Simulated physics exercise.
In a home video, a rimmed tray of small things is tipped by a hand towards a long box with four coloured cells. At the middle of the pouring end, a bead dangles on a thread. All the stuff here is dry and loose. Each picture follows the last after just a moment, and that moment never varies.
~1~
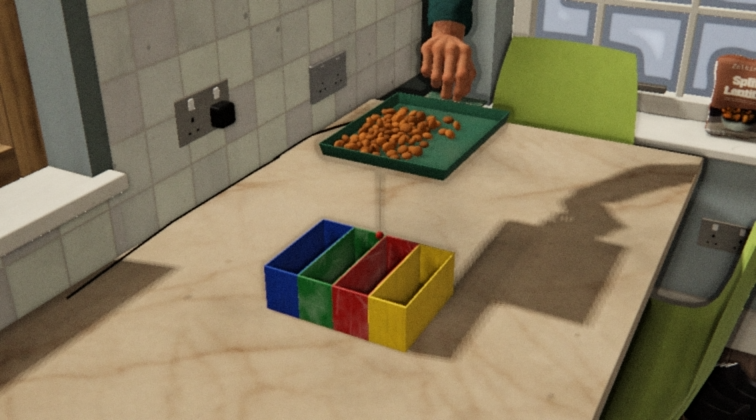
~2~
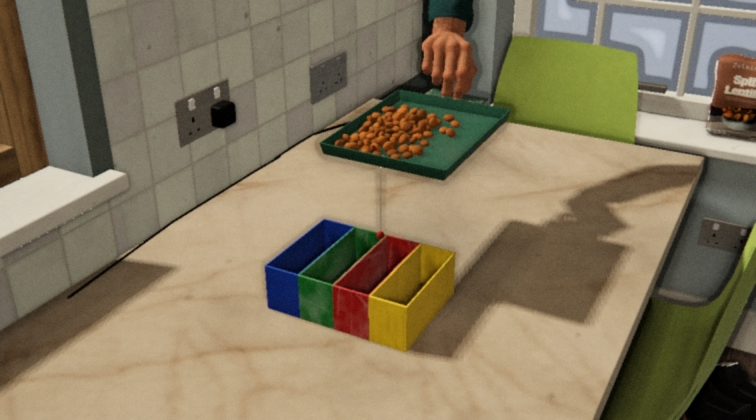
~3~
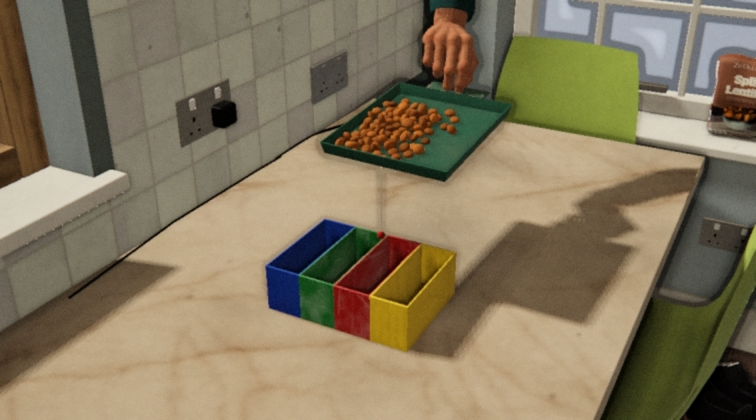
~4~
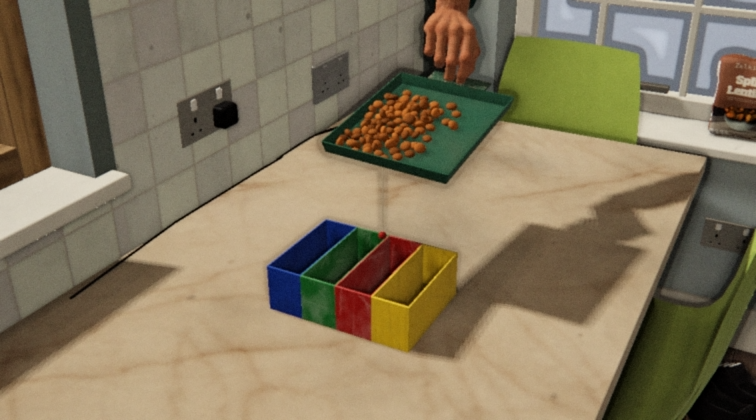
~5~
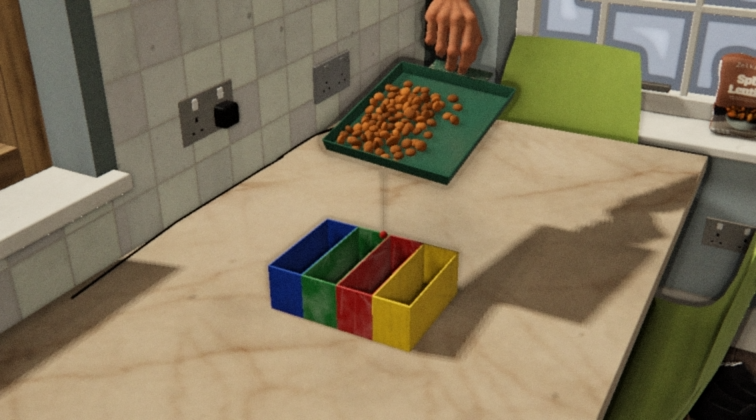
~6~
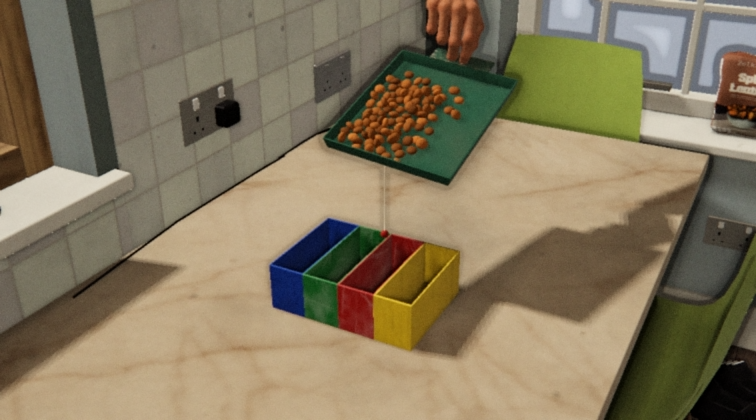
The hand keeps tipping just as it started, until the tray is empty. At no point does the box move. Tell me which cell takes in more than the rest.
I would say the yellow cell.
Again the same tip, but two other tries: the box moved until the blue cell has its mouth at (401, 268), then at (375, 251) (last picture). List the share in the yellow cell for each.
Roughly 0 per cent, and 0 per cent.
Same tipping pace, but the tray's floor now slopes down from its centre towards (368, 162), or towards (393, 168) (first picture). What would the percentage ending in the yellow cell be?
I'd expect around 0 in a hundred first and around 20 in a hundred second.
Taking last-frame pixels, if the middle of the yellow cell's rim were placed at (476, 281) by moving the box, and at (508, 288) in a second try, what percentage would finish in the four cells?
Close to 100 in a hundred, then close to 90 in a hundred.
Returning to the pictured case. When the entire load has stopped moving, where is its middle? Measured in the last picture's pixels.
Near (416, 308), more or less.
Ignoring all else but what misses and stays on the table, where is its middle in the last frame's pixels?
Estimated middle: Around (498, 338).
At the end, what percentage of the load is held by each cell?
Looks like the blue cell ends near 0 %, the green cell near 0 %, the red cell near 30 %, and the yellow cell near 50 %.
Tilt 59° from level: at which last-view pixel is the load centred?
Somewhere about pixel (410, 149).
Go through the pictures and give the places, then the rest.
In the first picture, corners of the pouring end near (323, 143) and (444, 168), level; middle of the load near (390, 134), bits of cat kibble; bead on its thread near (380, 235); blue cell near (282, 288); green cell near (316, 298); red cell near (351, 309); yellow cell near (387, 320).
In the second picture, corners of the pouring end near (323, 142) and (444, 168), level; middle of the load near (390, 132).
In the third picture, corners of the pouring end near (324, 141) and (445, 170), tipped barely, lowest at the right corner; middle of the load near (391, 129).
In the fourth picture, corners of the pouring end near (325, 141) and (446, 172), tipped a little, lowest at the right corner; middle of the load near (392, 125).
In the fifth picture, corners of the pouring end near (326, 139) and (447, 174), tipped a little, lowest at the right corner; middle of the load near (393, 120).
In the sixth picture, corners of the pouring end near (327, 137) and (448, 175), tipped clearly, lowest at the right corner; middle of the load near (394, 115); blue cell near (287, 287); green cell near (321, 297); red cell near (356, 307); yellow cell near (393, 319).
Shortly afterwards, tray tipped steeply; all but a few on the tray; a little falling or outside the box.
Next, tray tipped right over; near a third on the tray; near a quarter in the yellow cell; a little in the red cell; near a quarter falling or outside the box.
Some moments later, tray tipped past a quarter turn; near half in the yellow cell; near a quarter in the red cell; only a few in the green cell; only a few in the blue cell; near a quarter falling or outside the box.
In the end, tray tipped past a quarter turn; near half in the yellow cell; near a quarter in the red cell; only a few in the green cell; only a few in the blue cell; near a quarter outside the box.
